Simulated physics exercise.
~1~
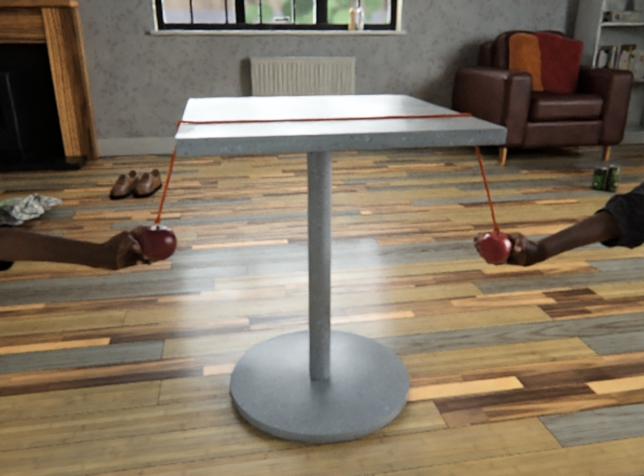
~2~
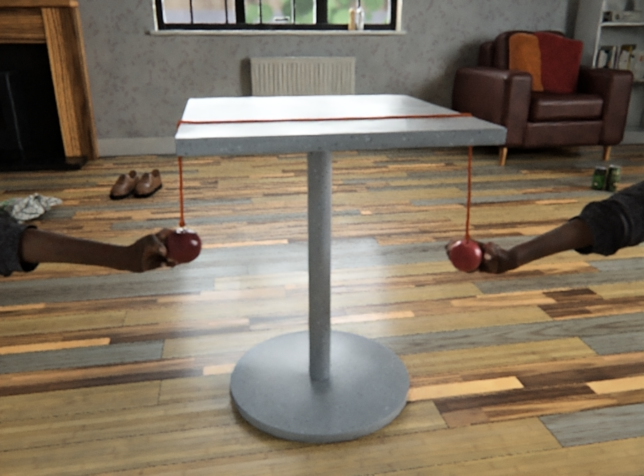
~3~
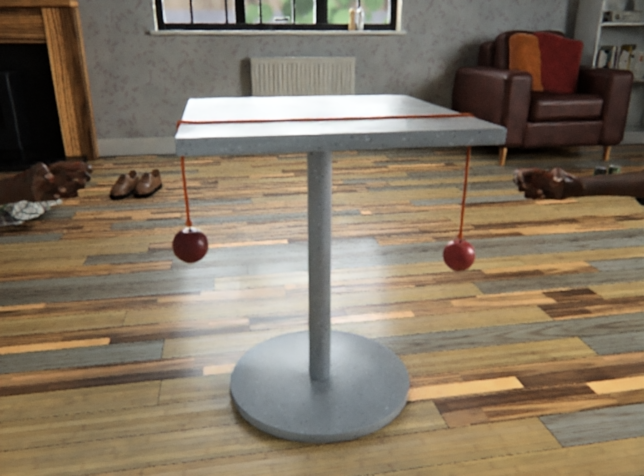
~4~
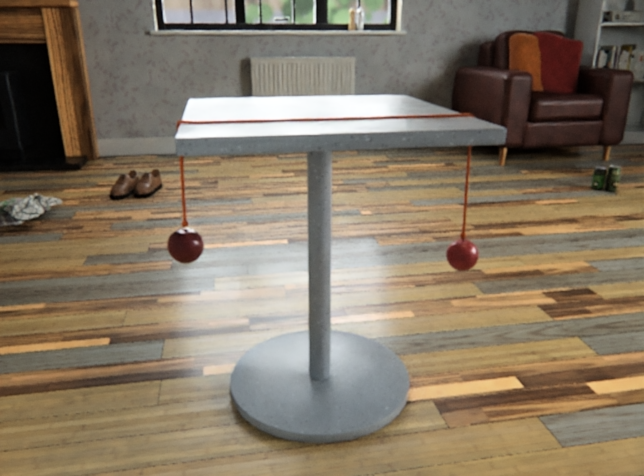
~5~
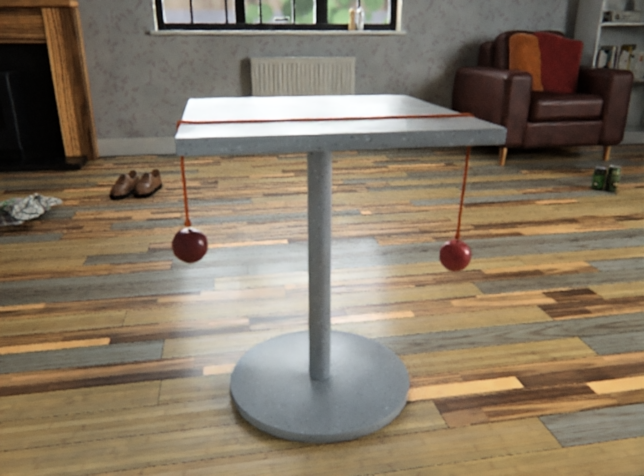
At first, two hands reach in from either side of a grey pedestal table, each holding a red apple tied to an end of a red string that lies across the tabletop. The hands bring the apples inward until the string hangs straight down over both edges. Then they let go and draw back toward the sides, leaving the apples dangling. With the hands gone from view, the apples sway only slightly. At the end, both still hang at nearly the same height, and the string stays balanced across the table, running neither left nor right.
